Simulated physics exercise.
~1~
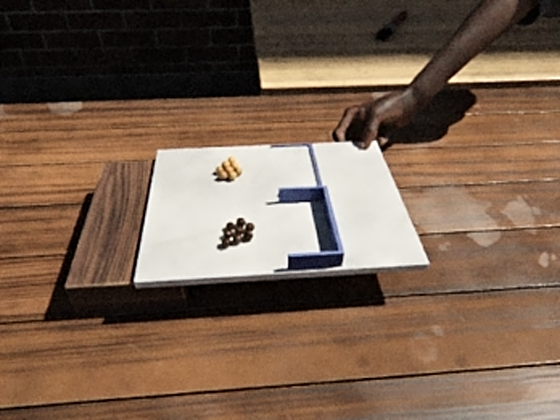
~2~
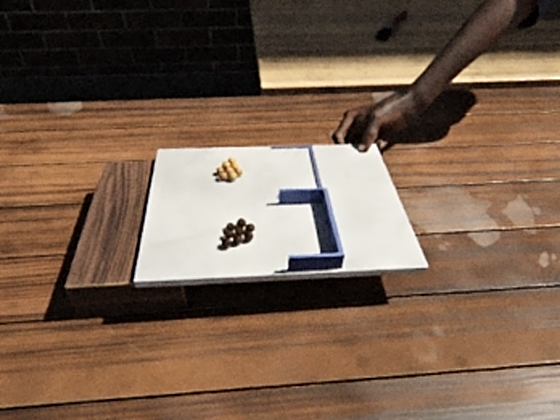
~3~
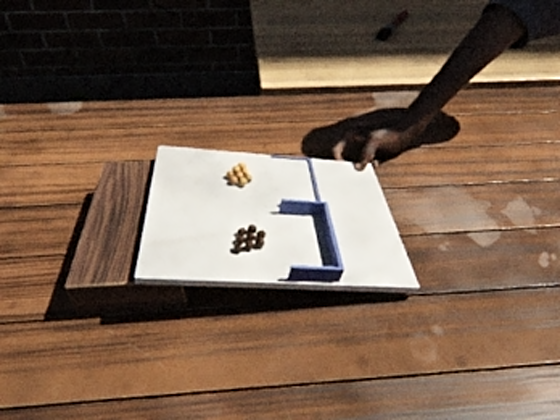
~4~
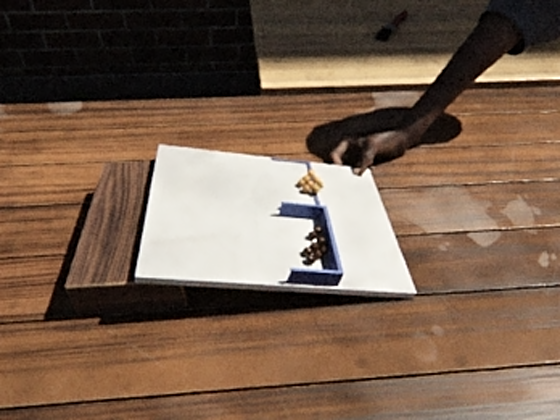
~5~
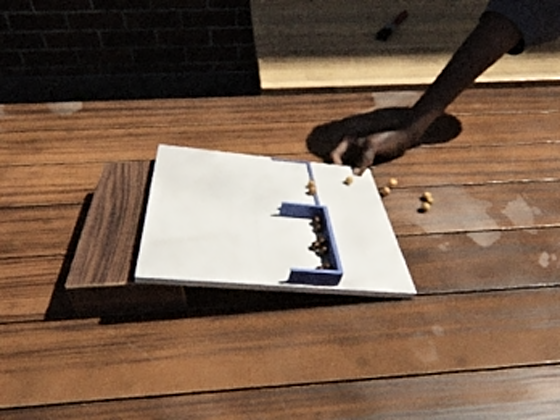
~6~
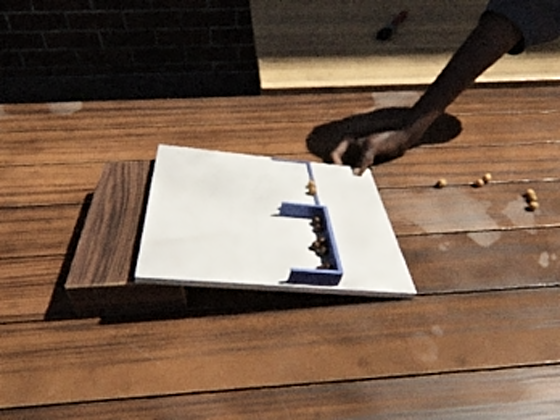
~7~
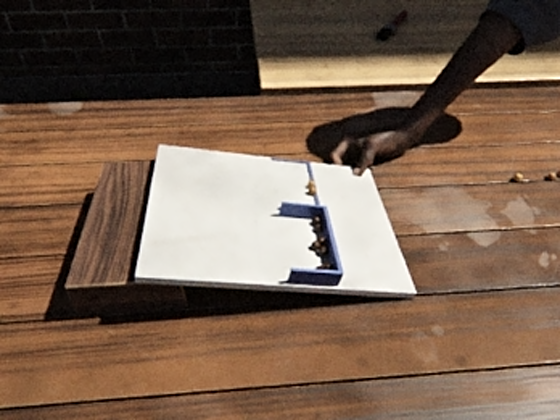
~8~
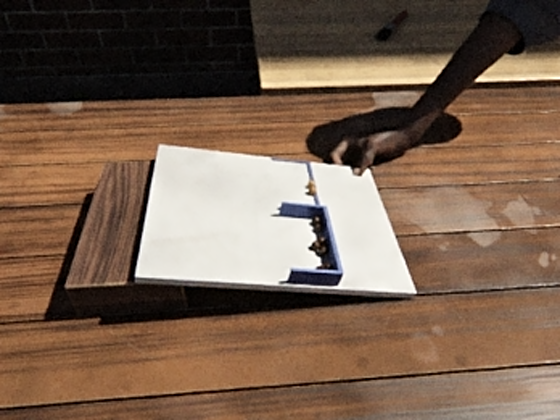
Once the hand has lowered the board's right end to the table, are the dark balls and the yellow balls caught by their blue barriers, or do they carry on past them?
The two sides differ. The dark balls on the near side are stopped by their blue barrier, while most of the yellow balls on the far side get over the thin strip and roll away across the table.
